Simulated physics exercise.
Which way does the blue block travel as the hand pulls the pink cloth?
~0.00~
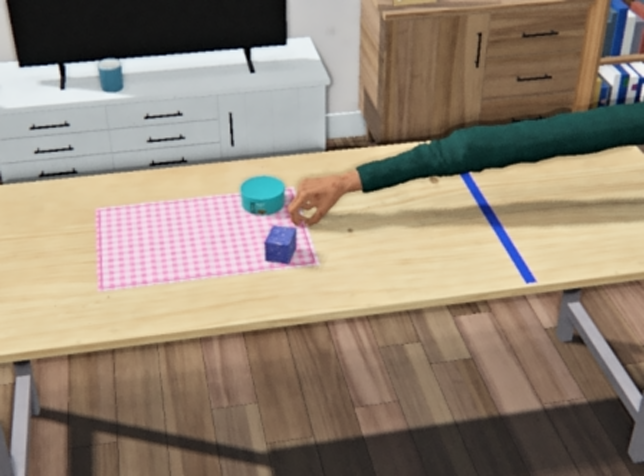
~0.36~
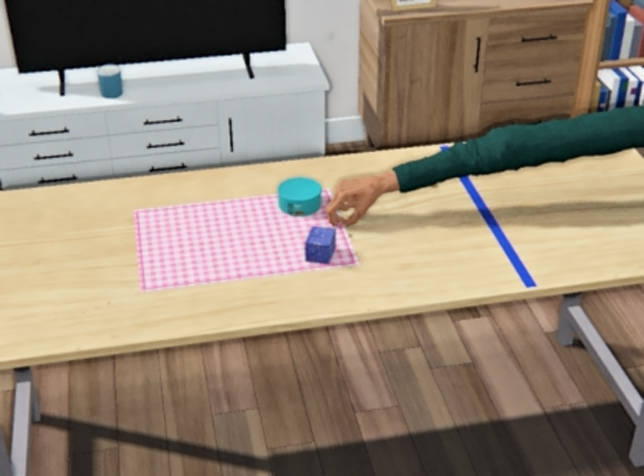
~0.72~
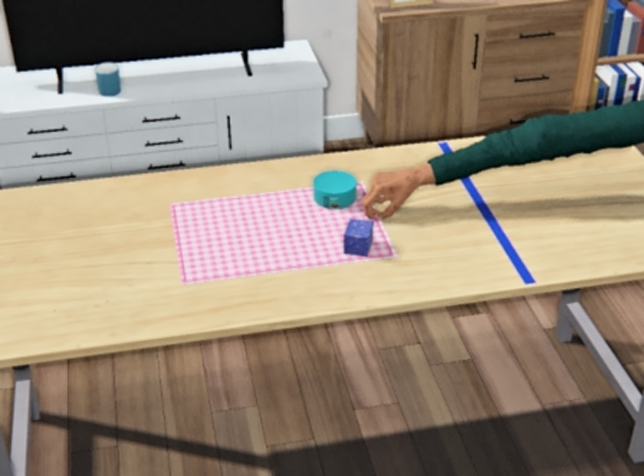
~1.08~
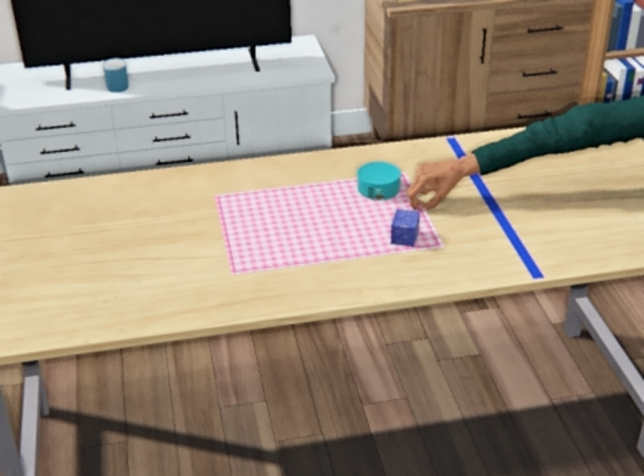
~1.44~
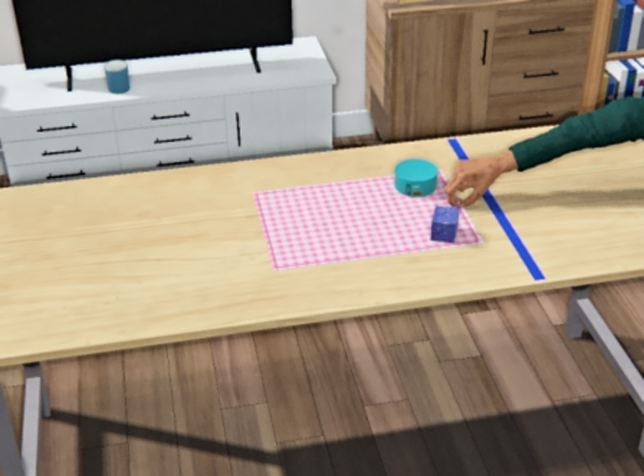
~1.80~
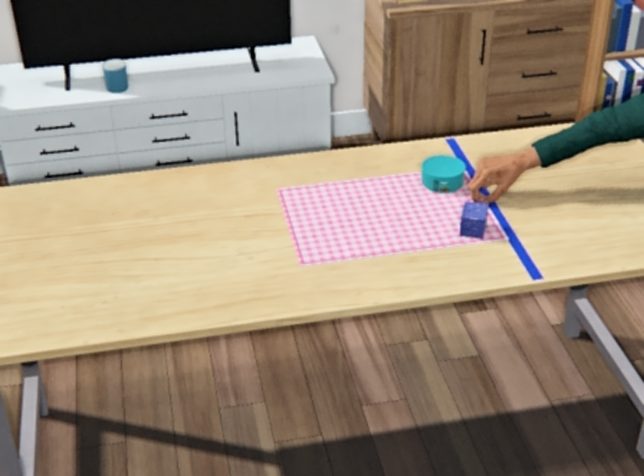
The blue block moves to the right, riding on the cloth towards the strip of blue tape.
